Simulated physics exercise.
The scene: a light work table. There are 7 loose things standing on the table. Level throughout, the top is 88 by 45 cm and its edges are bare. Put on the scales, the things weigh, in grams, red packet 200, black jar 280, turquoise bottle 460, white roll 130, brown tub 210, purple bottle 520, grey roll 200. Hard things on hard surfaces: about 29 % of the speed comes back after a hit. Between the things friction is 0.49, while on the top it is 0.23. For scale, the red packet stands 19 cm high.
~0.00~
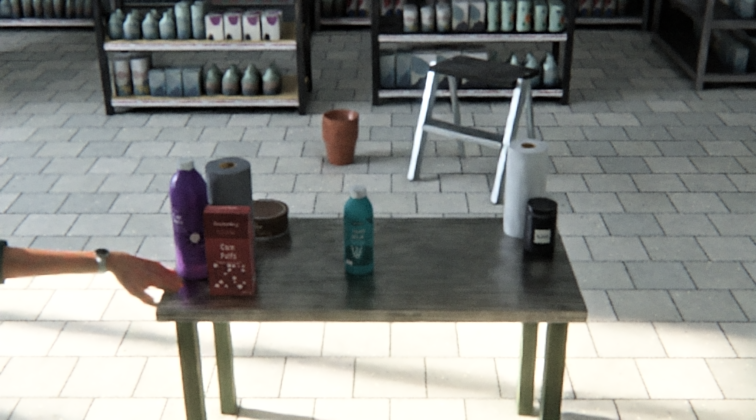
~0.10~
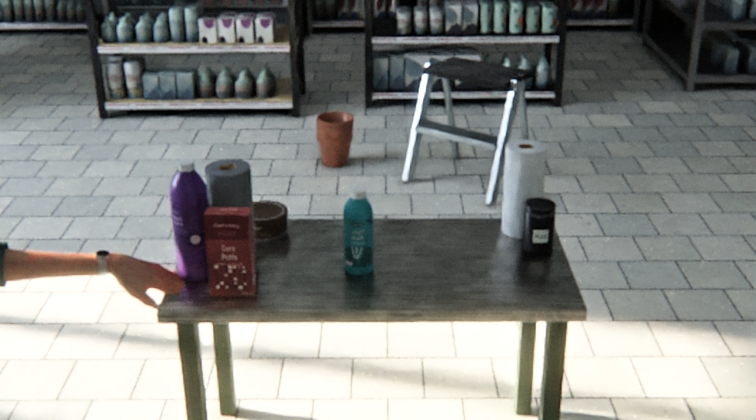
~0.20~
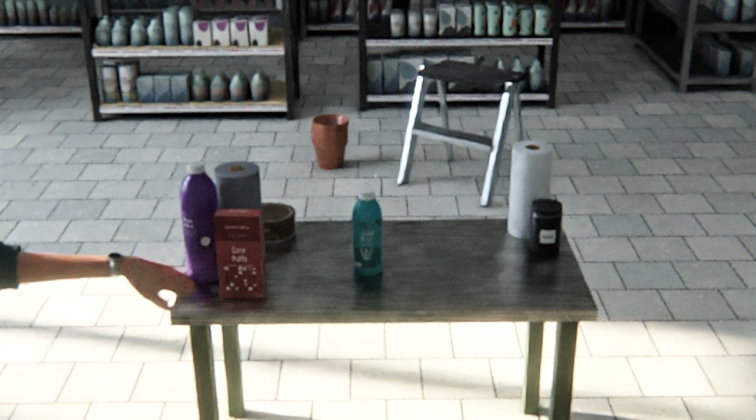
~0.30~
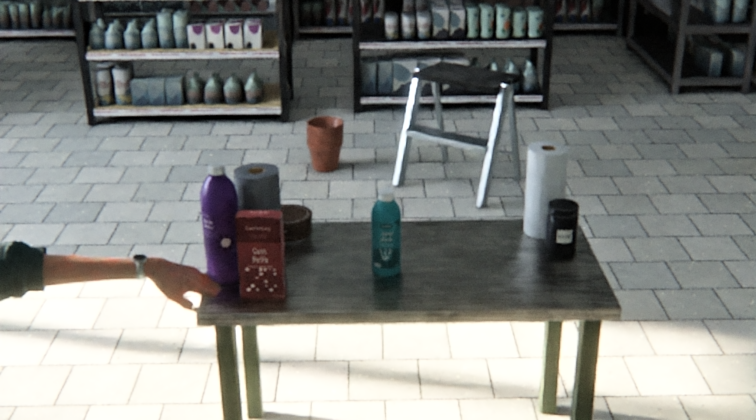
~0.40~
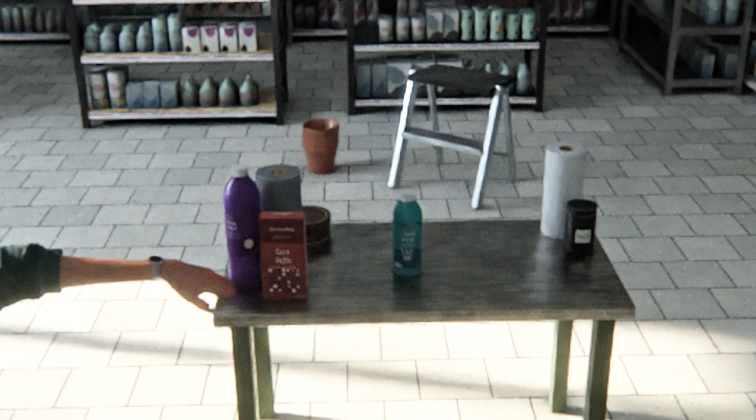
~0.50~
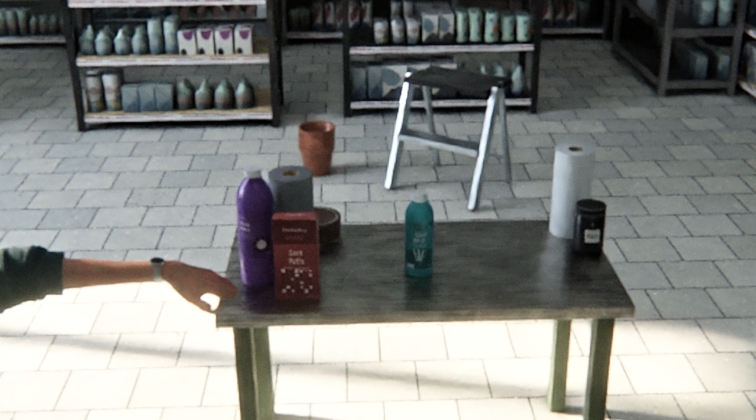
A dark-topped work table holding bottles, rolls, a red packet, a tub and a black jar starts still, then moves right as a hand at its left end pushes it across the tiled floor. The table then barely shifts, while the upright items slide slightly farther right across its top.
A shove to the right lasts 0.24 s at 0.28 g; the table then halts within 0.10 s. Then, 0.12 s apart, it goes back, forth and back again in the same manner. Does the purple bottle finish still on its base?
Yes, it stays on its base.
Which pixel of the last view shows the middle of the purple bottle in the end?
It winds up close to (212, 226).
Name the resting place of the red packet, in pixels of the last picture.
It ends up near (250, 258).
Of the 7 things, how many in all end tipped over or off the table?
I make it 1.
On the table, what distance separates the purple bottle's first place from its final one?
It ends about 4 centimetres from where it started.
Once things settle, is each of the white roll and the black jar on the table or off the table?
Once it settles, the white roll keeps within bounds; as for the black jar, it has gone out of bounds.
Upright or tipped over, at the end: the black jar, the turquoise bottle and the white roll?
Final state - black jar: Goes over; turquoise bottle: Remains on its base; white roll: Remains on its base.
Around 1.00 s, black jar now off the table; purple bottle shifted 4 cm near (210, 226); turquoise bottle shifted 4 cm.
Around 1.40 s, table 11 cm from its start; purple bottle shifted 5 cm near (265, 224); turquoise bottle shifted 5 cm; brown tub shifted 4 cm.
Finally (2.4 s), off the table and tipped over, black jar; the other 6 still in place (within 5 cm). Final places as that camera would see them, purple bottle near (212, 226).
